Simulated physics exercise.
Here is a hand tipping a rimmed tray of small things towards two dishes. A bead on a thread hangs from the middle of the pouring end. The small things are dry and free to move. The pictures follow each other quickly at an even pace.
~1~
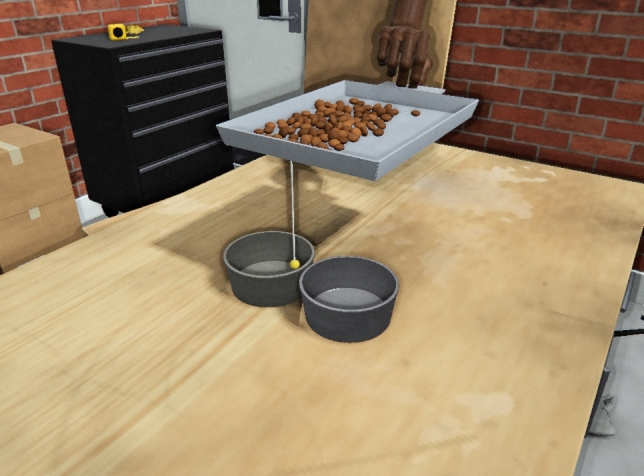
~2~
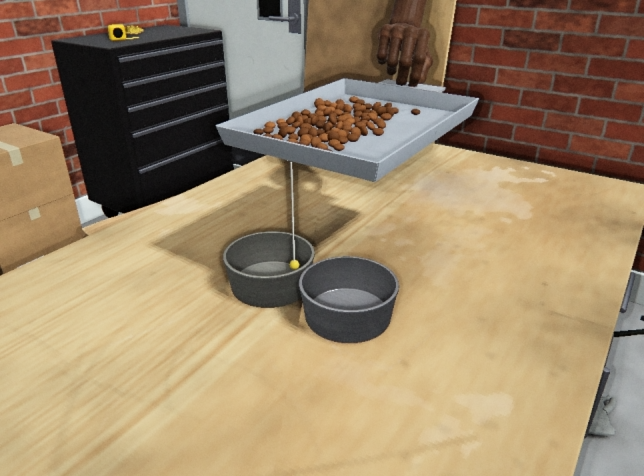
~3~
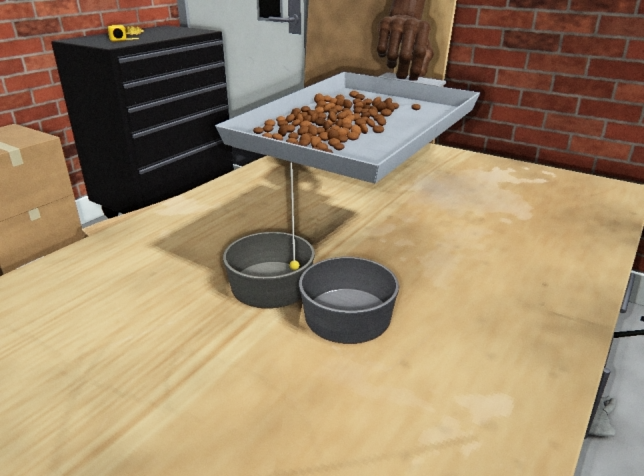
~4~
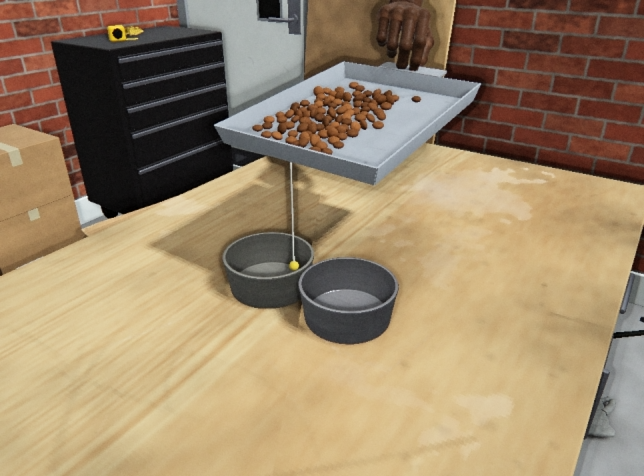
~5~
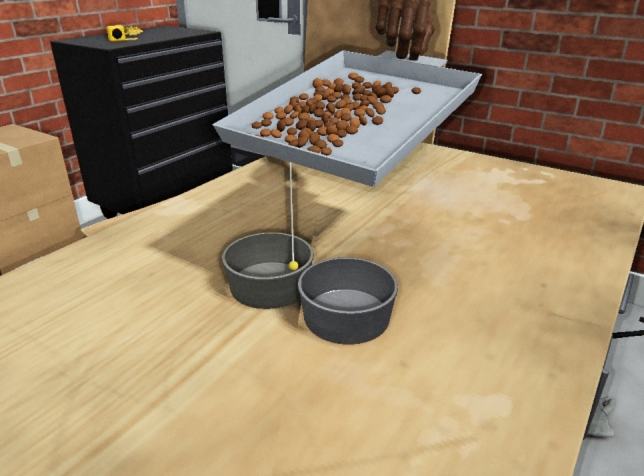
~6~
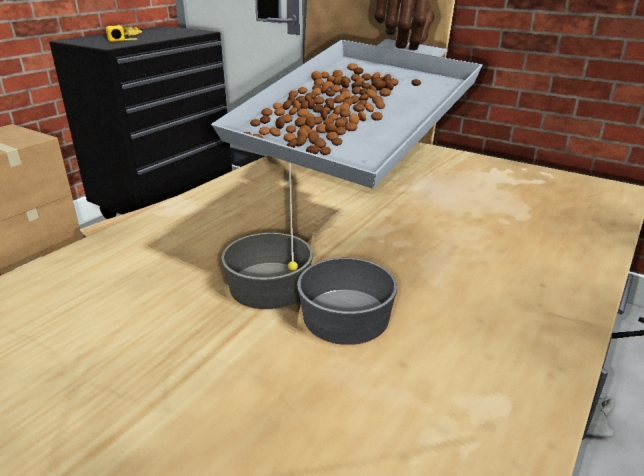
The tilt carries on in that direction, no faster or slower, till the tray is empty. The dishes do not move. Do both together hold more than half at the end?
Caught overall: Less than half.
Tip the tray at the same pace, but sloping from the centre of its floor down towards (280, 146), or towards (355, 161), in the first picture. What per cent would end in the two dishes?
The first gives 20 %, the second 50 %.
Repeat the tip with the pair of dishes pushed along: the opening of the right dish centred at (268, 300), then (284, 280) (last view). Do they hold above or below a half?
First under half, then not half.
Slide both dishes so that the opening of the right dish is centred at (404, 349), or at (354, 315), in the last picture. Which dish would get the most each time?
First the dish on the left, then the right one.
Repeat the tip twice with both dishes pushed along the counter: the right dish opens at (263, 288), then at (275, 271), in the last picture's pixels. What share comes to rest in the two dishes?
First some 20, then 0 per cent.
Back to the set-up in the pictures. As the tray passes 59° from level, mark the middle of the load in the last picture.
Near (317, 133).
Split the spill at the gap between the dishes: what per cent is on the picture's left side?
Roughly 50 in a hundred.
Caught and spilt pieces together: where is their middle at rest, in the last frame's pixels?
Close to (308, 369).
Just after the last frame, tray tipped steeply; almost all on the tray; just a few in the air.
A moment on, tray tipped right over; about a tenth on the tray; about a tenth in the right dish; roughly half outside both; roughly a third in the air.
Further on, tray tipped past a quarter turn; about a tenth in the right dish; the larger part outside both.
When it is over, tray tipped past a quarter turn; about a tenth in the right dish; not one in the left dish; the larger part outside both.
